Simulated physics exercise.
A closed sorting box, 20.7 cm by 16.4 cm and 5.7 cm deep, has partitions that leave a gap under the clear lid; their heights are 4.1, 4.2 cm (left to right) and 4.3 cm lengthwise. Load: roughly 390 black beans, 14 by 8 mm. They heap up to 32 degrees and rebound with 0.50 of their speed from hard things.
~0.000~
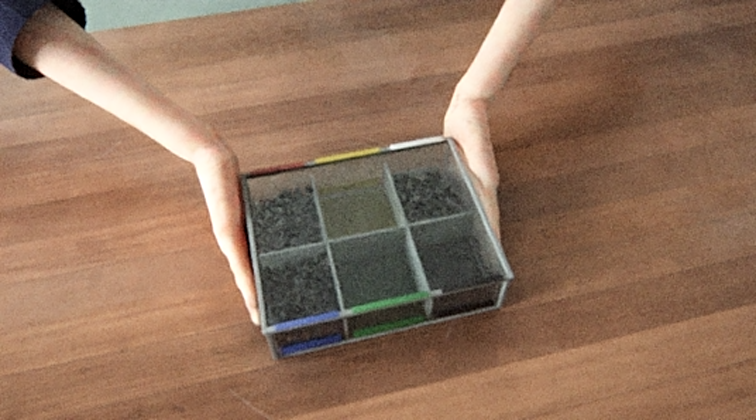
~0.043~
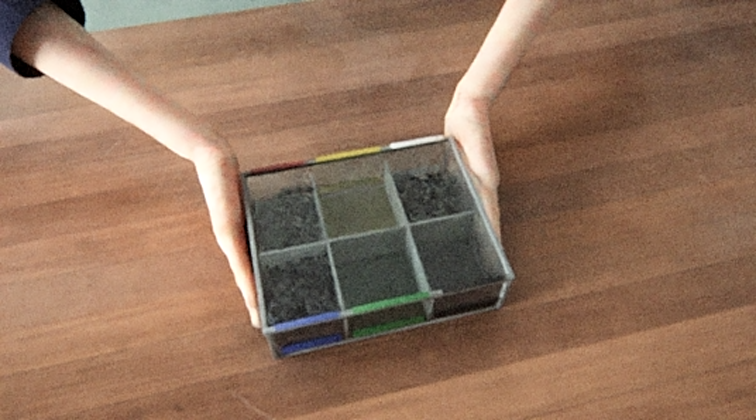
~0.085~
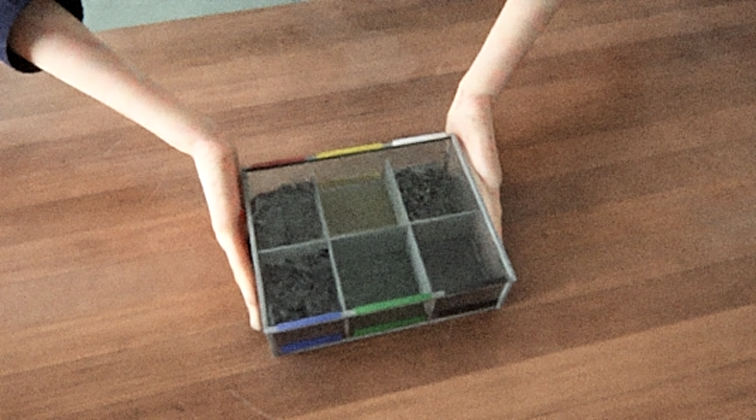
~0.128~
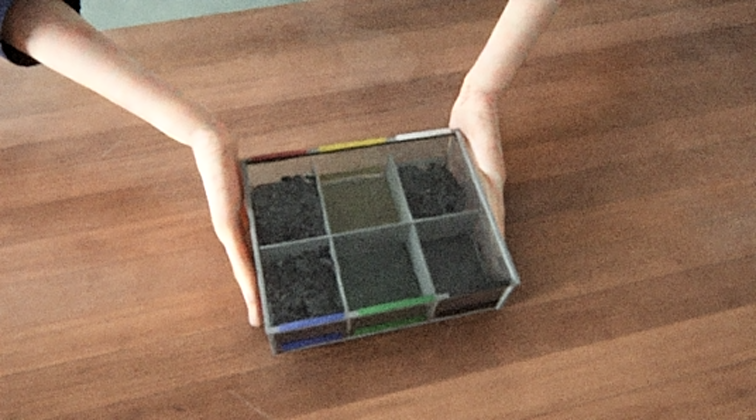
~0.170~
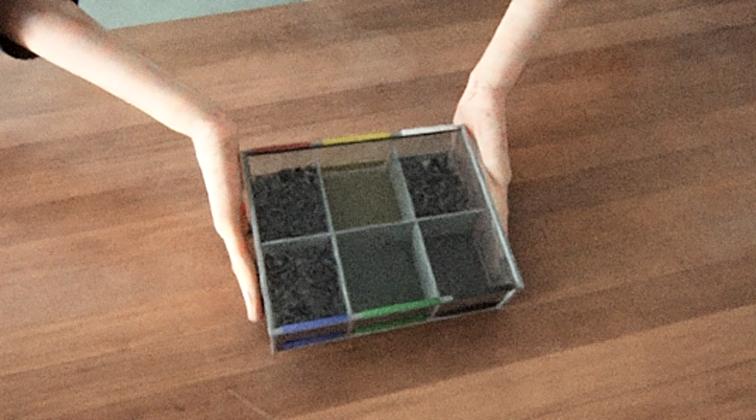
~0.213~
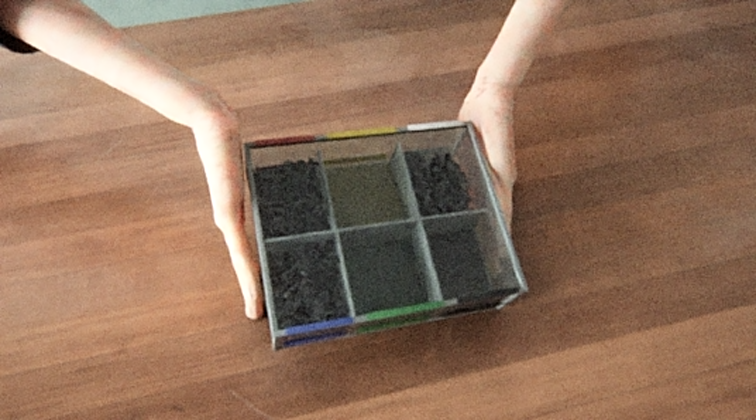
A pair of hands holds a clear, closed box by its left and right sides above a brown wooden tabletop, seen from above at an angle. The box has six compartments, several holding small black pieces, with red, yellow and white strips along the far edge and blue and green ones along the near edge. The hands tilt it slightly, its right front corner lowest, while the view stays still.
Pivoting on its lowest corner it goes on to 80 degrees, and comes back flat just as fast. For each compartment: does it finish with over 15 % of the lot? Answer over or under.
Red: Over, blue: Over, green: Under, yellow: Under, white: Over, black: Under.
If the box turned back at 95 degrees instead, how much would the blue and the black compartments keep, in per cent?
Blue 40, black 10.
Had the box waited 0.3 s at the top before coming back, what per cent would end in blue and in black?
Then: Blue 40, black 0.
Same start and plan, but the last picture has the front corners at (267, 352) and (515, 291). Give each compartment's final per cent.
Red 35, blue 40, green 5, yellow 0, white 20, black 5.
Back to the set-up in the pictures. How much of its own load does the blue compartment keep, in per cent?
Roughly 90 per cent.
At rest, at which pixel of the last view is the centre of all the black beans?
Near (312, 257).
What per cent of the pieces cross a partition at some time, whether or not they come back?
Roughly 10 per cent.
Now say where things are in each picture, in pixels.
Box tilt 0 degrees, front corners at (268, 329) and (508, 275); red 40 %, blue 40 %, white 25 %, in the first frame.
Box tilt 1 degrees, front corners at (268, 329) and (508, 276), in the second frame.
Box tilt 3 degrees, front corners at (269, 329) and (510, 278), in the third frame.
Box tilt 7 degrees, front corners at (271, 329) and (514, 281), lowest corner right front, in the fourth frame.
Box tilt 11 degrees, front corners at (274, 330) and (518, 284), lowest corner right front, in the fifth frame.
Box tilt 15 degrees, front corners at (278, 332) and (522, 288), lowest corner right front; red 40 %, blue 40 %, white 25 %. Its pace works out near 100 degrees a second, in the sixth frame.
Then, at 0.96 s, tilt 80 degrees; red 35 %, blue 40 %, white 25 %.
After 1.45 s, tilt 35 degrees; red 30 %, blue 40 %, green 5 %, white 20 %.
After 2.02 s, tilt 0 degrees; red 30 %, blue 40 %, green 5 %, white 20 %.
By 2.5 s all is still; red 30 %, blue 40 %, green 5 %, yellow 0 %, white 20 %, black 0 %.
